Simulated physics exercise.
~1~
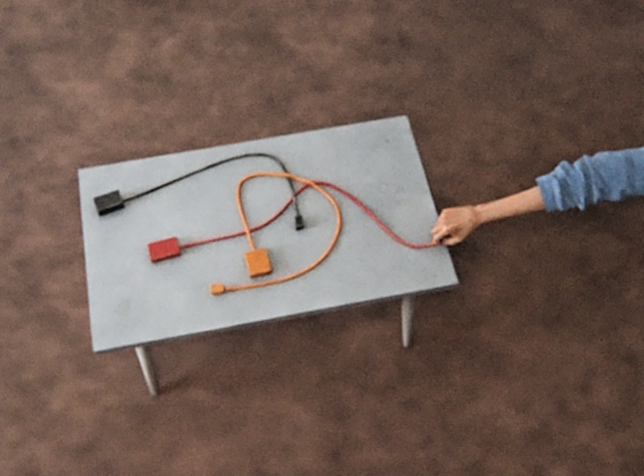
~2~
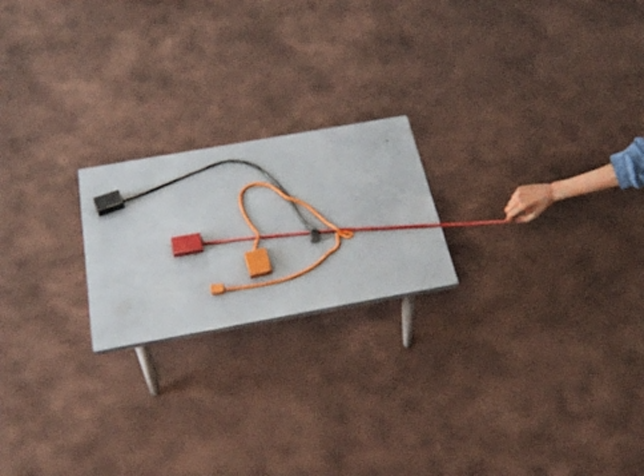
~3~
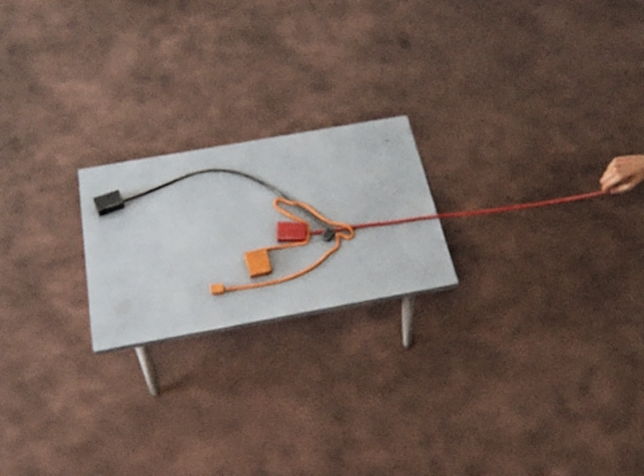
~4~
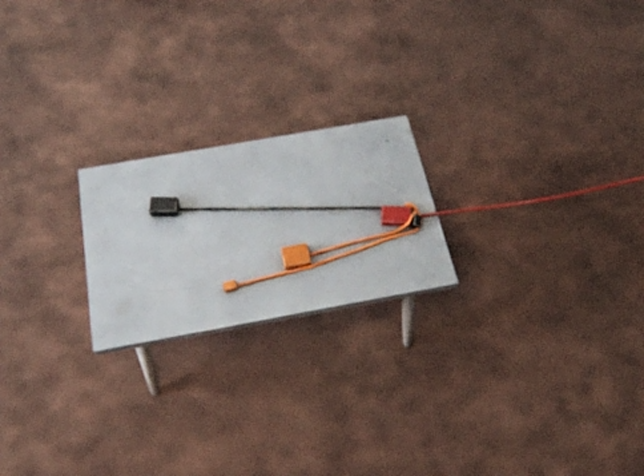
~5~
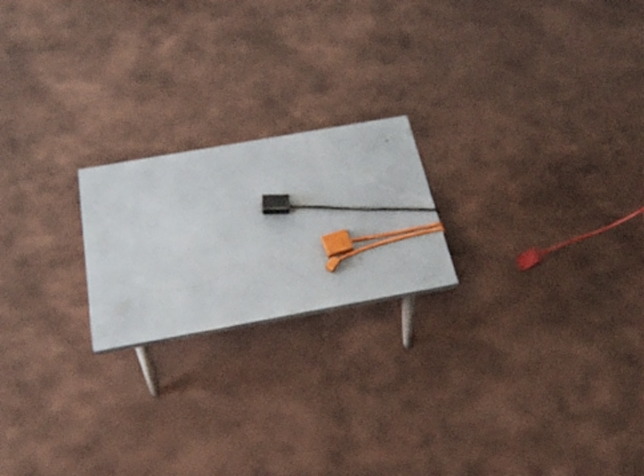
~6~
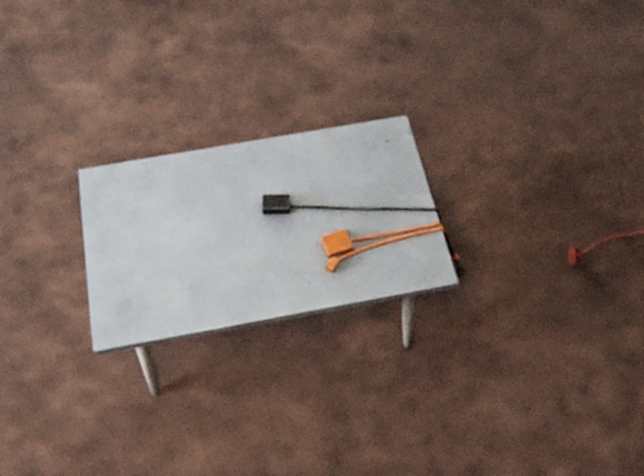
A hand pulls a red lead rightwards off a grey table that stands on a mottled brown floor, seen from above by a still camera. The black charger lies at the upper left, the red one below it and the orange one near the middle, their cords overlapping. As the red cord tightens, it snags the orange loop and the black plug, and its charger slides right. The black and orange chargers are then dragged along too. The red charger drops off the right edge, leaving the others on the tabletop, with the black plug hanging over the side.
